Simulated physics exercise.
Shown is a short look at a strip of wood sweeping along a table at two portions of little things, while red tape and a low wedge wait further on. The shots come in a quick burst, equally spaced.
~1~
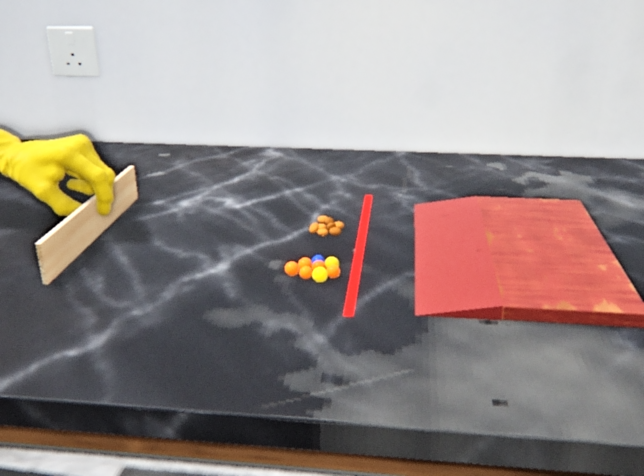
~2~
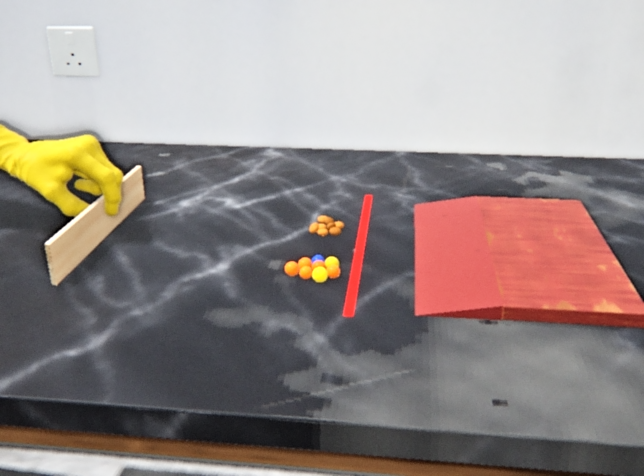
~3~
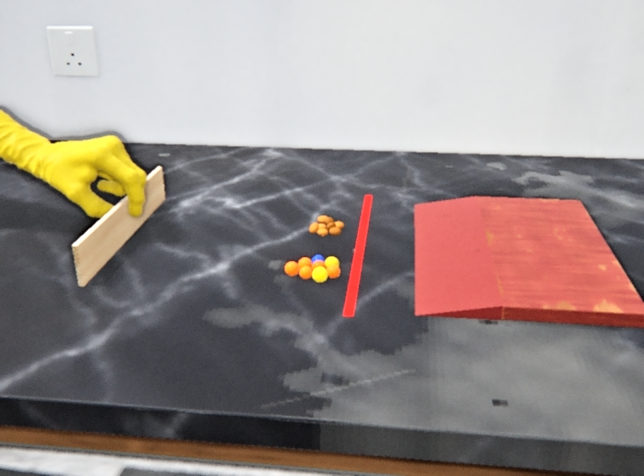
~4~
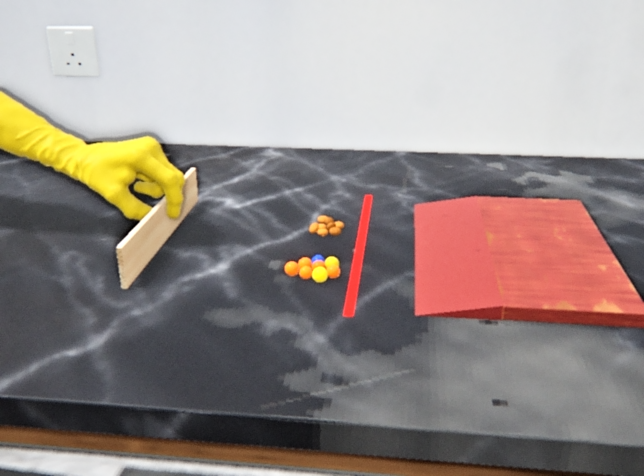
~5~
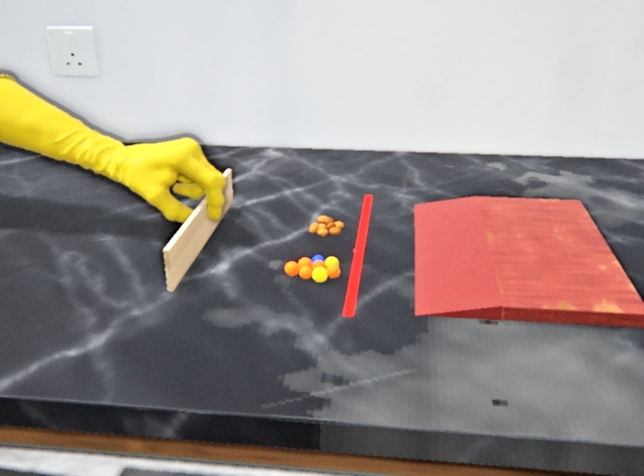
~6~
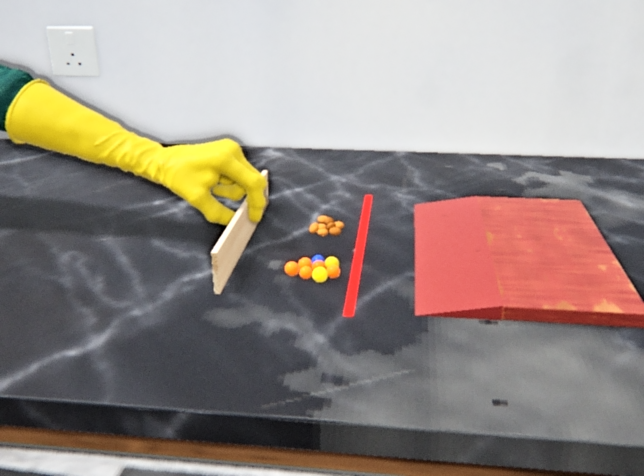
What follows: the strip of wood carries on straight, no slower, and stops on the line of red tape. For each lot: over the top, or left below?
As it turns out, the near lot puts pieces on top and the far lot cannot climb the slope.
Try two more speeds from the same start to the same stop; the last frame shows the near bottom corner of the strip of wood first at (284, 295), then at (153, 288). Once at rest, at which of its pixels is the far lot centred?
Lab note: Centre at rest close to (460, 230), then close to (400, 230).
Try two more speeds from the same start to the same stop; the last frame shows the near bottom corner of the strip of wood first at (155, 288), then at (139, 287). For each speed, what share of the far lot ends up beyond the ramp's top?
First pace 0 %, second pace 0 %.
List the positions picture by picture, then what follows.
The first picture shows strip of wood near (50, 255), at rest; red tape near (368, 200); top of the ramp near (501, 296); near lot near (319, 268), a few gumballs; far lot near (321, 227), a few bits of cat kibble.
The second picture shows strip of wood near (59, 256); far lot near (321, 227).
The third picture shows strip of wood near (86, 257); near lot near (319, 268).
The fourth picture shows strip of wood near (128, 259); far lot near (321, 227).
The fifth picture shows strip of wood near (174, 262); near lot near (319, 268).
The sixth picture shows strip of wood near (220, 264); red tape near (368, 200); top of the ramp near (501, 296); near lot near (319, 268); far lot near (321, 227).
Then, 0.10 s on from there, strip of wood still moving, near (316, 209); near lot the whole lot short of the ramp; far lot the whole lot short of the ramp.
Then, 0.22 s on from there, strip of wood stopped at the red tape; near lot near a quarter on the ramp, the bulk short of the ramp; far lot the whole lot short of the ramp.
Then, 0.50 s on from there, strip of wood stopped at the red tape; near lot the whole lot past the top; far lot the bulk on the ramp, near a quarter short of the ramp.
In the end, strip of wood stopped at the red tape; near lot the whole lot past the top; far lot none at all past the top, the bulk on the ramp, near a quarter short of the ramp.
